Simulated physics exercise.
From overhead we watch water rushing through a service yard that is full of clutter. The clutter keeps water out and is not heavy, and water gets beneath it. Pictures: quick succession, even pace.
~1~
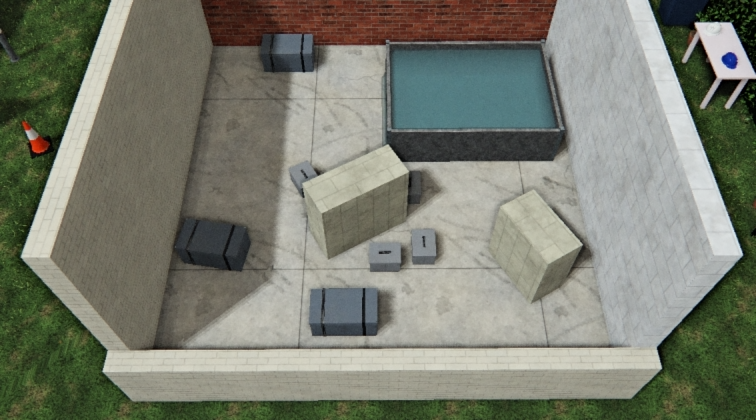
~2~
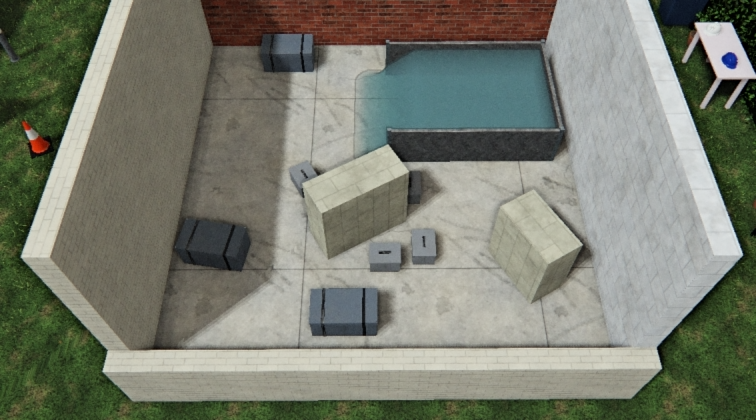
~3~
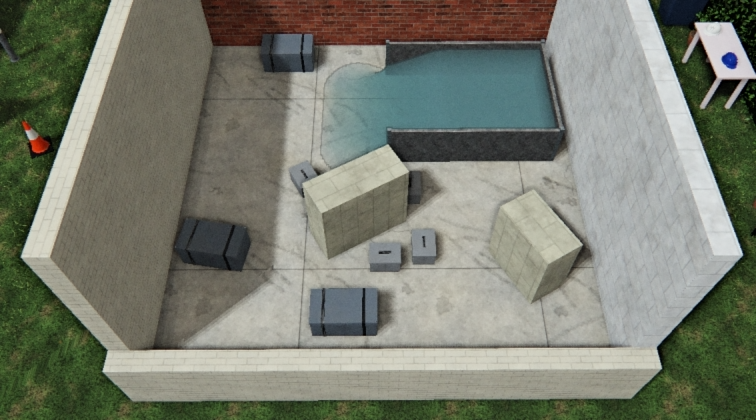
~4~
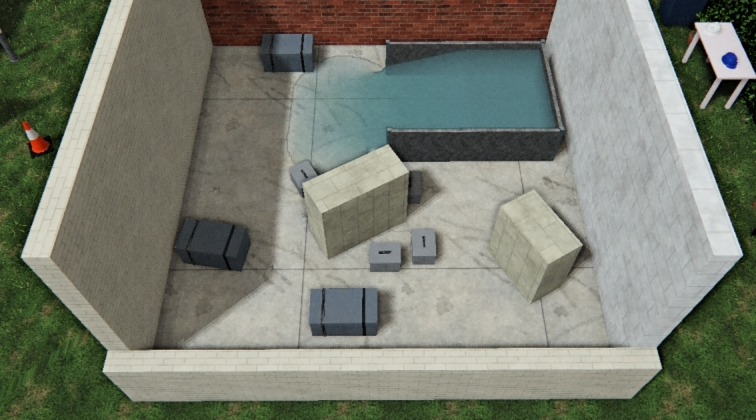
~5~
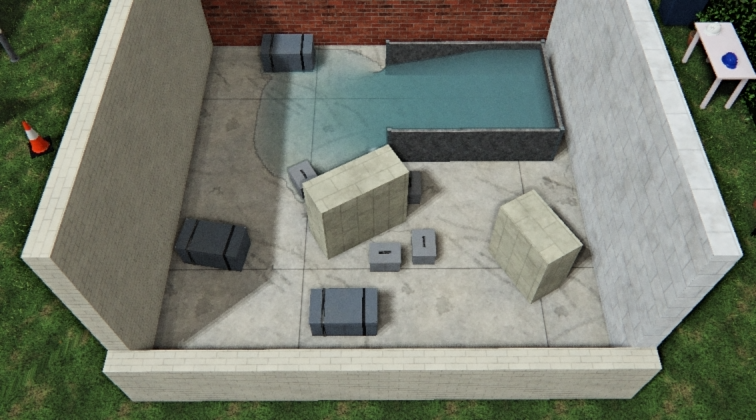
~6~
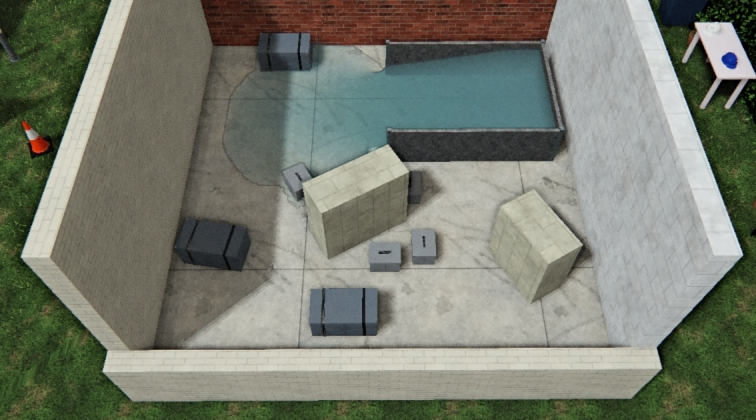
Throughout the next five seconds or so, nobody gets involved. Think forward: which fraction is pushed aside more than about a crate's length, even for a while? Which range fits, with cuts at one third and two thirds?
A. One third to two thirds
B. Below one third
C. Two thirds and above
(A) One third to two thirds.
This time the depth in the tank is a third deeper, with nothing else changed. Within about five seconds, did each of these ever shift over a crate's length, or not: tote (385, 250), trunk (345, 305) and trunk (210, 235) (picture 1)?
Result by item: Didn't cover it; covered it; covered it.
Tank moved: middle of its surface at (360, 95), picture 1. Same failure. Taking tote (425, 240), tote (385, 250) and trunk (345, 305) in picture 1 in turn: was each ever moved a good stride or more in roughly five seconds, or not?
Object by object, in turn: Lingered near its place, lingered near its place, travelled a good distance.
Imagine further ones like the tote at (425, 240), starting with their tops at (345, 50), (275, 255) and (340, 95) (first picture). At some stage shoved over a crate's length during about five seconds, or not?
One by one: Knocked well away; knocked well away; knocked well away.
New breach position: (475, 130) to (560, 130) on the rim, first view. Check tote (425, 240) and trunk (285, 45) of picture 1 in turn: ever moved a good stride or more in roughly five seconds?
Well, going one by one, it's full distance reached for the first and distance not reached for the second.
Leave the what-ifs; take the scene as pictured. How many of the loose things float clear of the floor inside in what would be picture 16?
I make it 2 of them.
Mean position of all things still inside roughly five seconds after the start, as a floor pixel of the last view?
Centre estimate: Around (378, 237).
A moment on, 1 of 7 are well off their spots; 0 afloat.
Next, 2 of 7 are well off their spots; 2 afloat.
Later, 2 of 7 are well off their spots; 3 afloat.
In the end, 3 of 7 are well off their spots, and 4 have been at some point; 3 afloat.
